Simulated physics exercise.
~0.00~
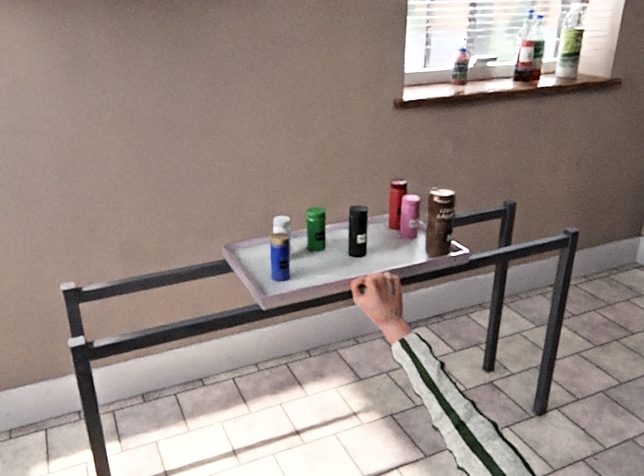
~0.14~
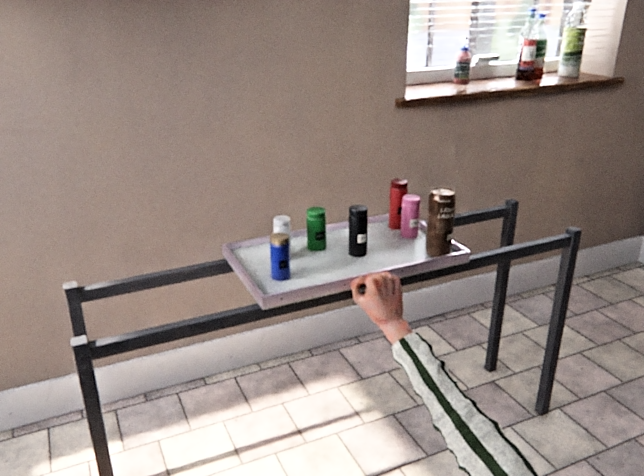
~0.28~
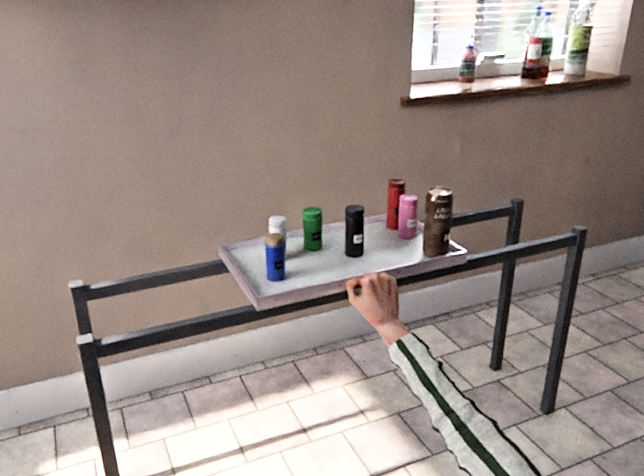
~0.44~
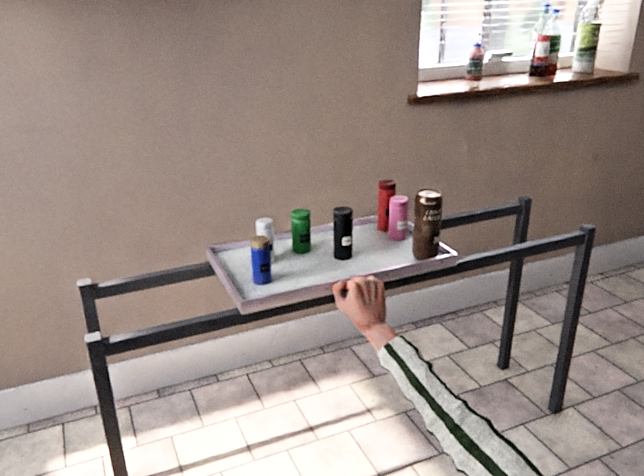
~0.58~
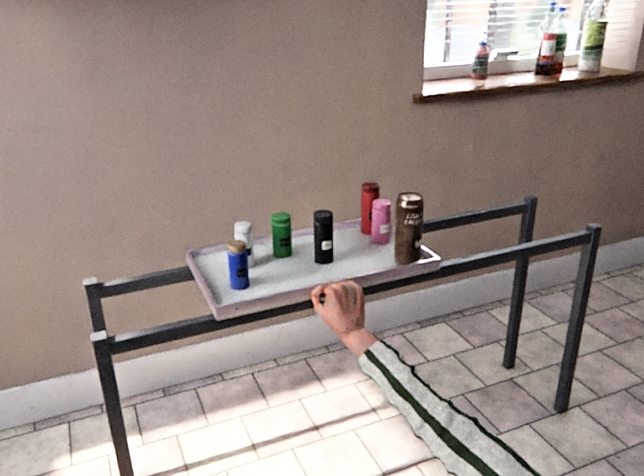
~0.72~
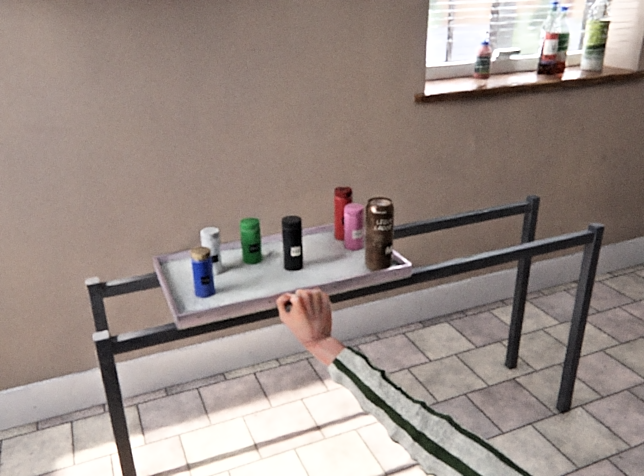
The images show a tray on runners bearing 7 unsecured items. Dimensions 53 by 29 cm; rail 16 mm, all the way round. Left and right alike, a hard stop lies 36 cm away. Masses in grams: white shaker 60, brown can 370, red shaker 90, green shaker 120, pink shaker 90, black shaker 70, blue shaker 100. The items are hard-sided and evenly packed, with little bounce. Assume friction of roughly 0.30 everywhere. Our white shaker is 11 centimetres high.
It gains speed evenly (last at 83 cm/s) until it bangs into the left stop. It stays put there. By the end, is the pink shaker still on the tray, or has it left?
My guess is it never goes over the edge.
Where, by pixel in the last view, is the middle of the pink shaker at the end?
Rest point: Near (264, 244).
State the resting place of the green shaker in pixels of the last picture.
About (151, 259).
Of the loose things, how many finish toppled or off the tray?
Tally: 2.
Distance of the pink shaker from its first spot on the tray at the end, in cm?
Displacement: Approx. 11 cm.
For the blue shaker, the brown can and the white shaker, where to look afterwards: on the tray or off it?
At the end the blue shaker leaves its base, the brown can remains on its base and the white shaker leaves its base.
After 1.02 s, tray has slid 36 cm left; pink shaker slid 8 cm near (276, 241); blue shaker leaning 15°; white shaker leaning 6°.
After 1.12 s, tray has slid 36 cm left; pink shaker slid 10 cm near (265, 244); blue shaker leaning 31°; white shaker leaning 22°.
After 1.52 s, tray has slid 36 cm left; white shaker and blue shaker now off the tray; pink shaker slid 11 cm near (264, 244); green shaker slid 11 cm.
After 1.62 s, tray has slid 36 cm left; pink shaker slid 11 cm near (264, 244); green shaker slid 11 cm; black shaker slid 11 cm.
At rest (1.9 s), off the tray, white shaker and blue shaker; not toppled but over 5 cm from the start, brown can, red shaker, green shaker, pink shaker and black shaker. In the last view, pink shaker near (264, 244).
